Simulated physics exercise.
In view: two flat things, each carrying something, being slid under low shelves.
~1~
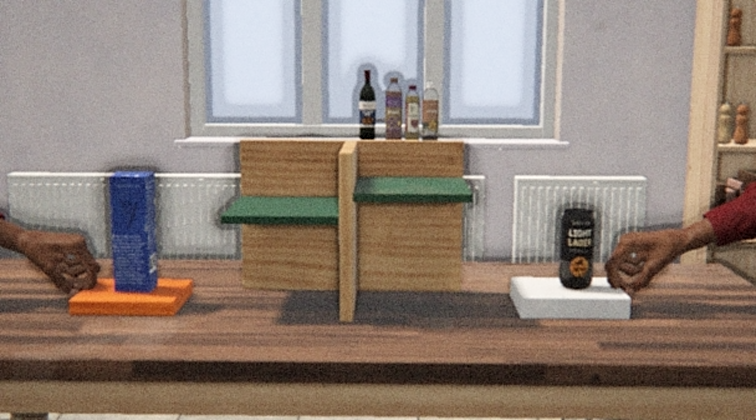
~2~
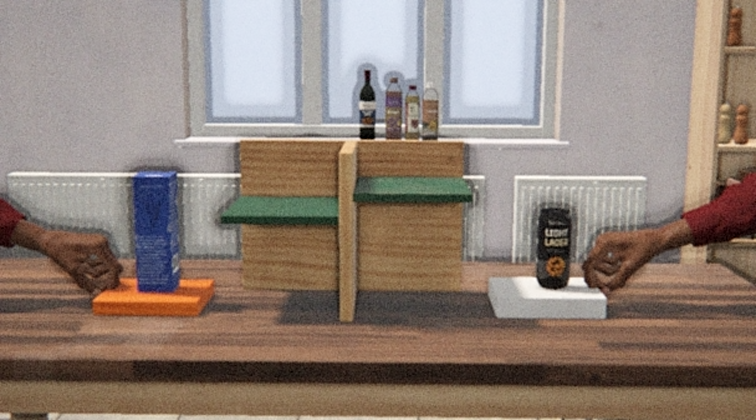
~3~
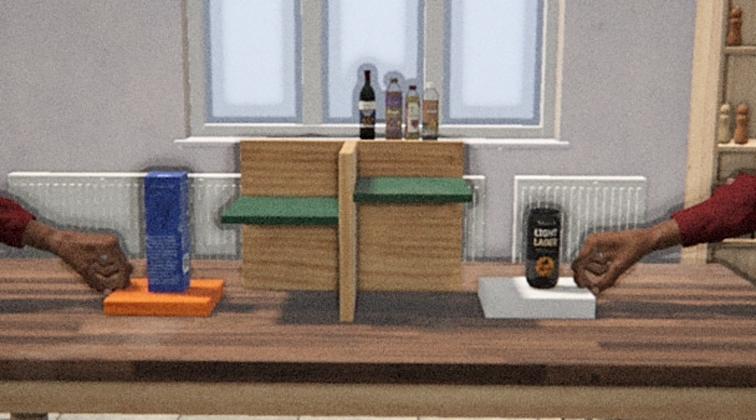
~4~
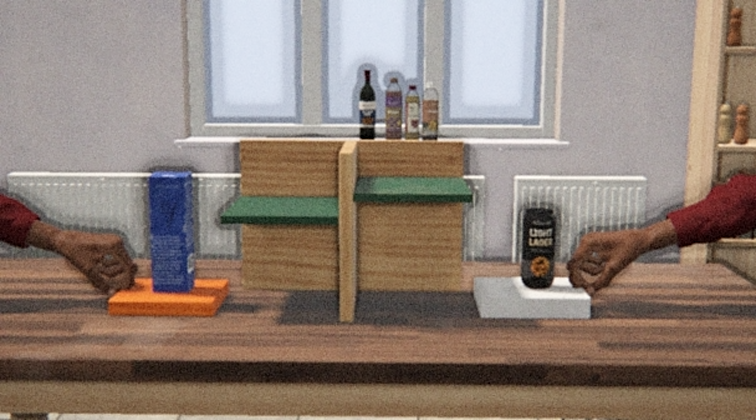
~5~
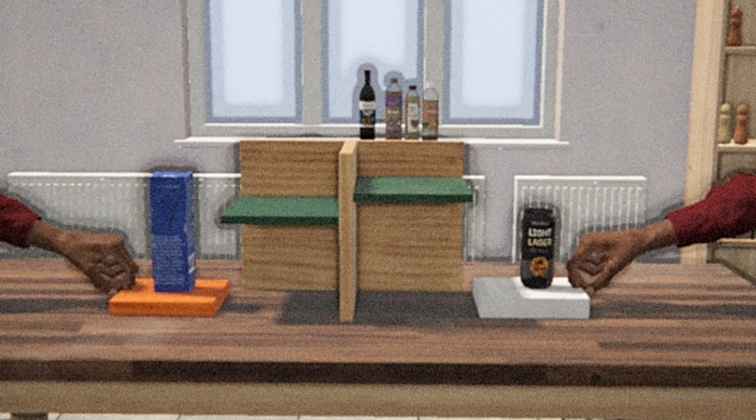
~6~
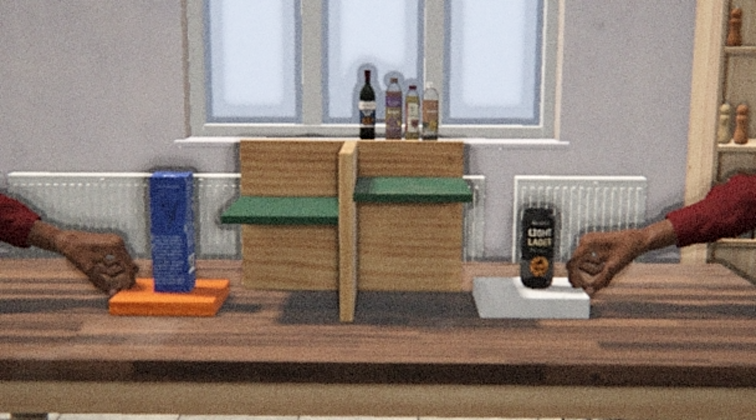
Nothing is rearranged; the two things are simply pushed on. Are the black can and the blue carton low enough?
Outcome: The black can rides in untouched and the blue carton gets scraped off its spot.
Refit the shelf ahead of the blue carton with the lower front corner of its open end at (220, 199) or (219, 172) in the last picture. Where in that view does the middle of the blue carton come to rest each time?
Near (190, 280) and (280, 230).
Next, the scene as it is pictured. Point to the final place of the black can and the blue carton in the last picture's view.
First (422, 248), then (191, 278).
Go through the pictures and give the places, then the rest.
The first picture shows hands sliding the things forward; black can (577, 249); blue carton (134, 232); orange board (134, 297).
The second picture shows hands sliding the things forward; blue carton (157, 232); shelf (349, 226).
The third picture shows hands sliding the things forward; black can (543, 249); white tray (534, 297).
The fourth picture shows hands sliding the things forward; blue carton (172, 232); orange board (171, 297).
The fifth picture shows hands sliding the things forward; black can (538, 249); shelf (349, 226).
The sixth picture shows hands sliding the things forward; black can (538, 249); blue carton (173, 232); white tray (529, 297).
Then, 1.24 s after the last picture, black can riding along near (457, 249); blue carton tipped 25° from how it was near (218, 231).
At rest, the black can passes below, near (422, 248); the blue carton is knocked back, near (191, 278).
